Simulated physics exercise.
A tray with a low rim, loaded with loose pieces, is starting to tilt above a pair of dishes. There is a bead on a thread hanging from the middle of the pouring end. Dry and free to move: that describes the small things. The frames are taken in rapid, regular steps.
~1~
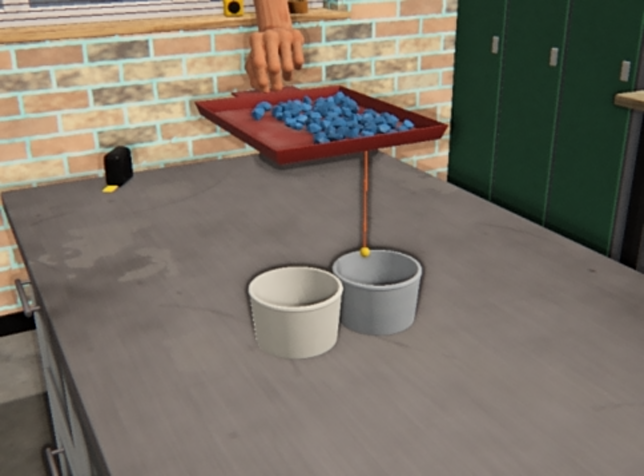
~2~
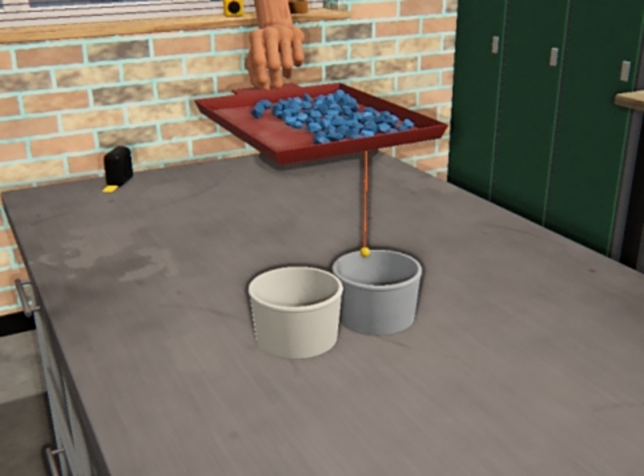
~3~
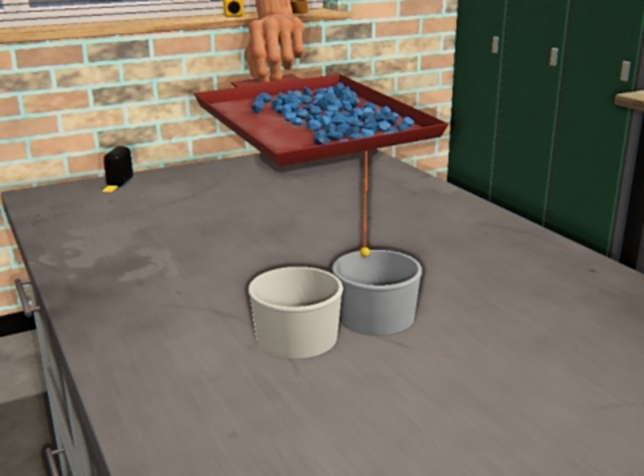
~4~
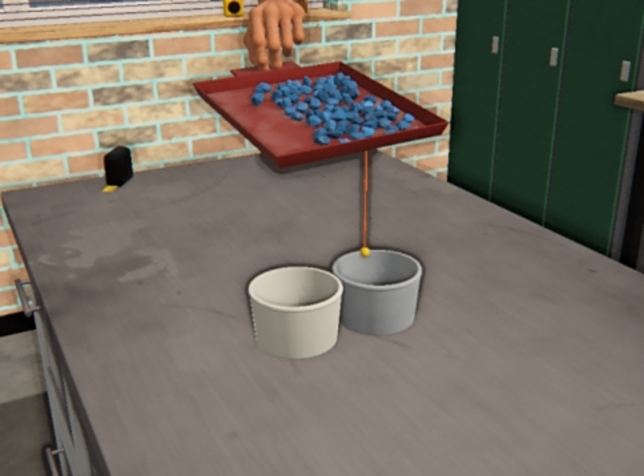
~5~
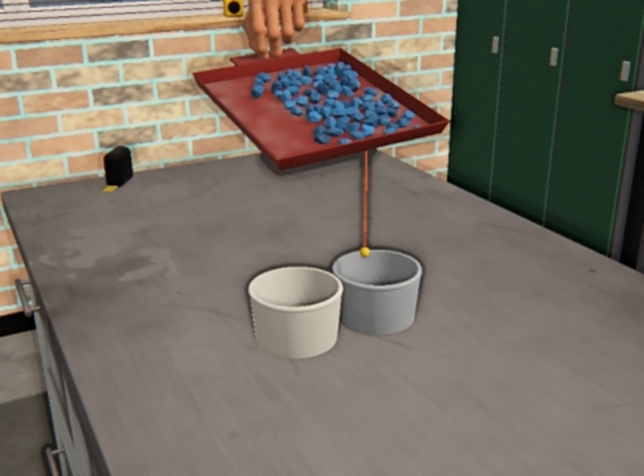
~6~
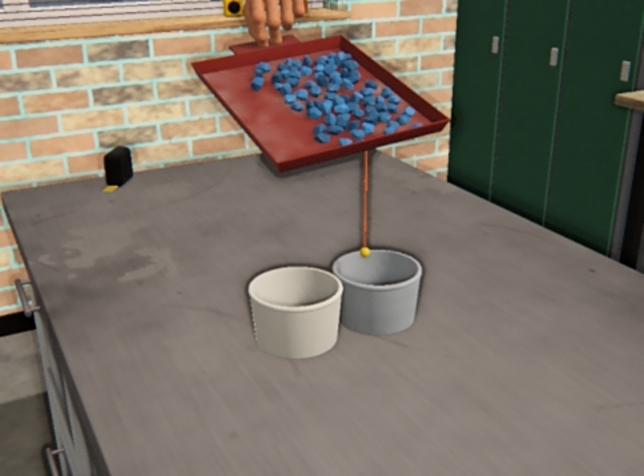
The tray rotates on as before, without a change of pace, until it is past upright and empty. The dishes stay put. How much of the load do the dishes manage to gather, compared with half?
Well, most of the load lands in the dishes, as it turns out.
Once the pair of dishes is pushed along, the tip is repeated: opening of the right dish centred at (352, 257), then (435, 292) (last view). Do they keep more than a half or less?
First shift, a minority share; second shift, a minority share.
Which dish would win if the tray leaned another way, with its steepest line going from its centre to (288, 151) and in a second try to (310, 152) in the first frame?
So, first the left-side one, then the left-side one.
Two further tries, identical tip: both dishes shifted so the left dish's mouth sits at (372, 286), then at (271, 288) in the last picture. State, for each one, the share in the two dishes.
You'd end up with around 40 per cent and then around 60 per cent.
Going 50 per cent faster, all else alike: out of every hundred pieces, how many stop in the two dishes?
It would be around 50 percent.
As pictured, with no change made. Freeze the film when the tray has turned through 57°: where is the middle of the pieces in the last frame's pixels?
Roughly (332, 128).
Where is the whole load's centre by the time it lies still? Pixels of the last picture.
Roughly at (311, 332).
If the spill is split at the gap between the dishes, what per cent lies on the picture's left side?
Roughly 20 in a hundred.
Just after the last frame, tray tipped steeply; almost all on the tray; about a tenth in the air.
A moment on, tray tipped right over; roughly half on the tray; roughly a quarter in the left dish; about a tenth in the right dish; about a tenth outside both; about a tenth in the air.
Further on, tray tipped past a quarter turn; roughly two thirds in the left dish; about a tenth in the right dish; roughly a quarter outside both.
When it is over, tray tipped past a quarter turn; roughly two thirds in the left dish; about a tenth in the right dish; roughly a quarter outside both.
